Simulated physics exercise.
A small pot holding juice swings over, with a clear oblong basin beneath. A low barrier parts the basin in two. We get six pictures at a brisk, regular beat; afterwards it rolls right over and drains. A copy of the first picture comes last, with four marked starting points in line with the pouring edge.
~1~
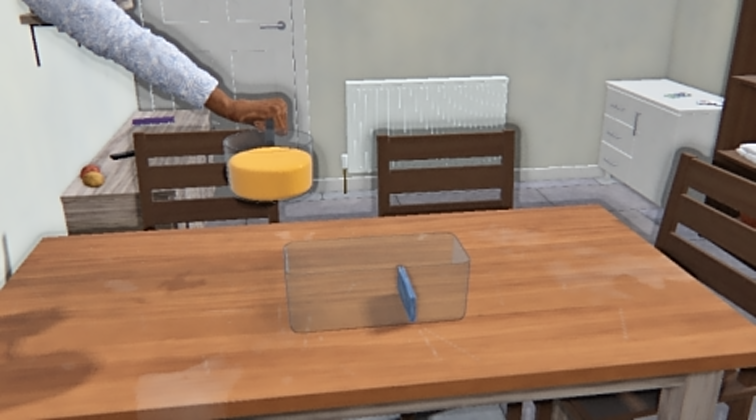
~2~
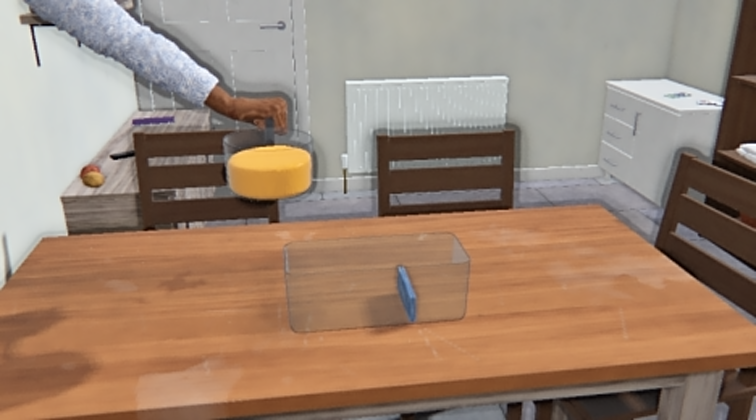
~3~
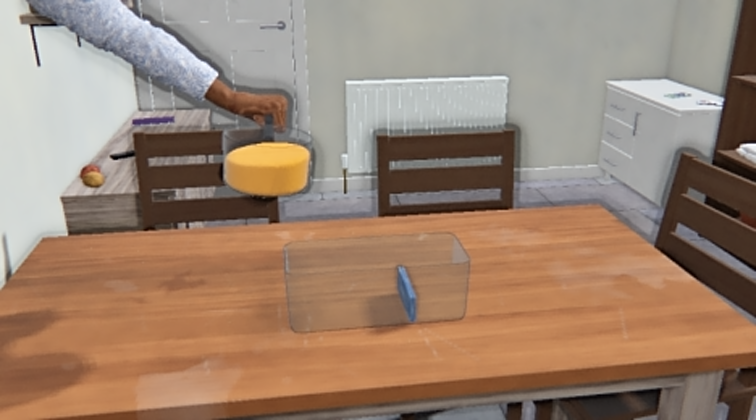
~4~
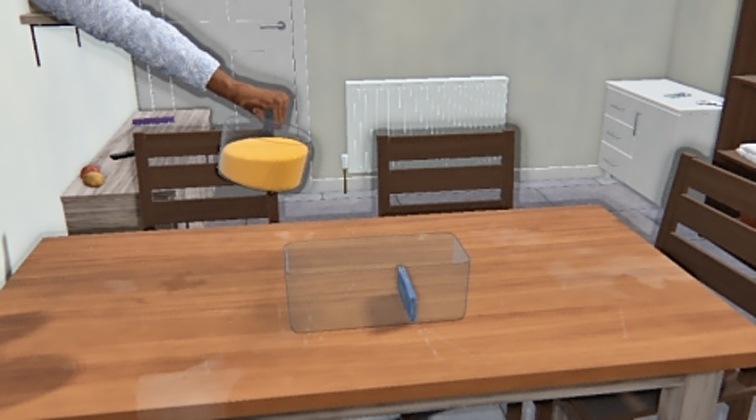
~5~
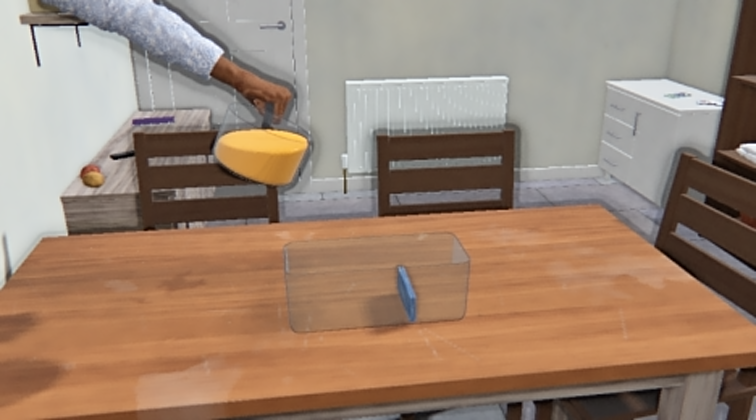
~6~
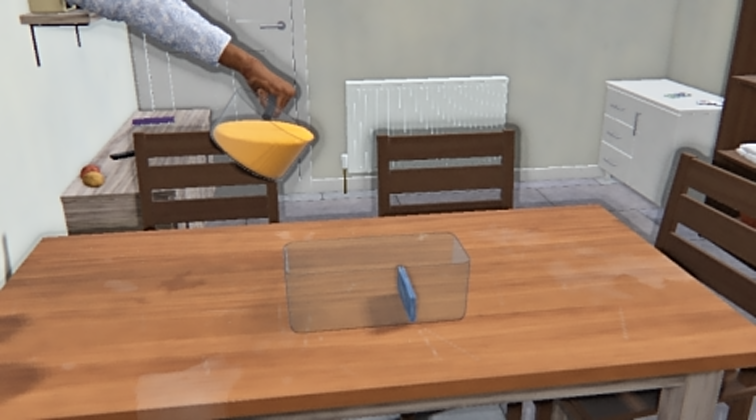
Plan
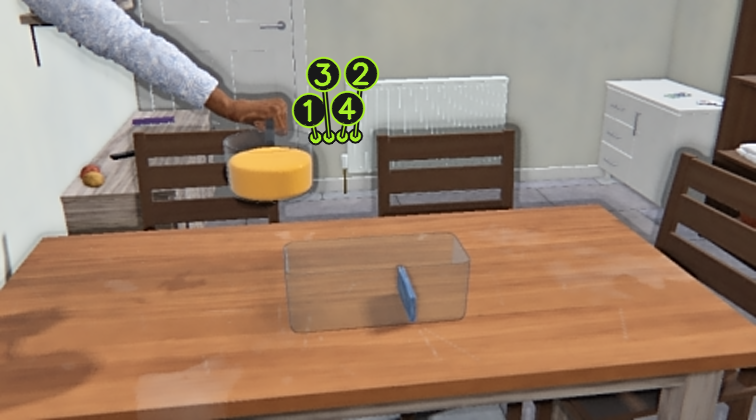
The clip opens with a hand holding a small clear pot of orange-yellow juice upright, above and to the left of a clear oblong basin with a low blue barrier on a wooden table. The hand then gradually tilts the pot, and the juice shifts inside until it reaches the rim.
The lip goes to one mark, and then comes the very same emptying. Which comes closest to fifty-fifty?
Spot 3.
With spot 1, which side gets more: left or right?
The left side.
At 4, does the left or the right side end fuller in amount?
The right side.
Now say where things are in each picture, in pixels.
The first picture shows upright, lip at (311, 137); basin from (290, 331) to (465, 317); top of the wall at (407, 281); nothing has left yet.
The second picture shows upright, lip at (311, 137); nothing has left yet.
The third picture shows tipped about 7°, lip at (311, 137); nothing has left yet.
The fourth picture shows tipped about 15°, lip at (311, 137); nothing has left yet.
The fifth picture shows tipped about 25°, lip at (311, 137); nothing has left yet.
The sixth picture shows tipped about 37°, lip at (311, 137); juice is over the lip, down to (311, 137).
On the marked copy, 1 at (315, 137); 2 at (355, 136); 3 at (329, 137); 4 at (342, 136).
If 1 is chosen, about 80 % ends left of the wall and 16 % right of it; 4 % is lost outside.
If 2 is chosen, about 20 % ends left of the wall and 78 % right of it.
If 3 is chosen, about 47 % ends left of the wall and 50 % right of it; 3 % is lost outside.
If 4 is chosen, about 19 % ends left of the wall and 78 % right of it.
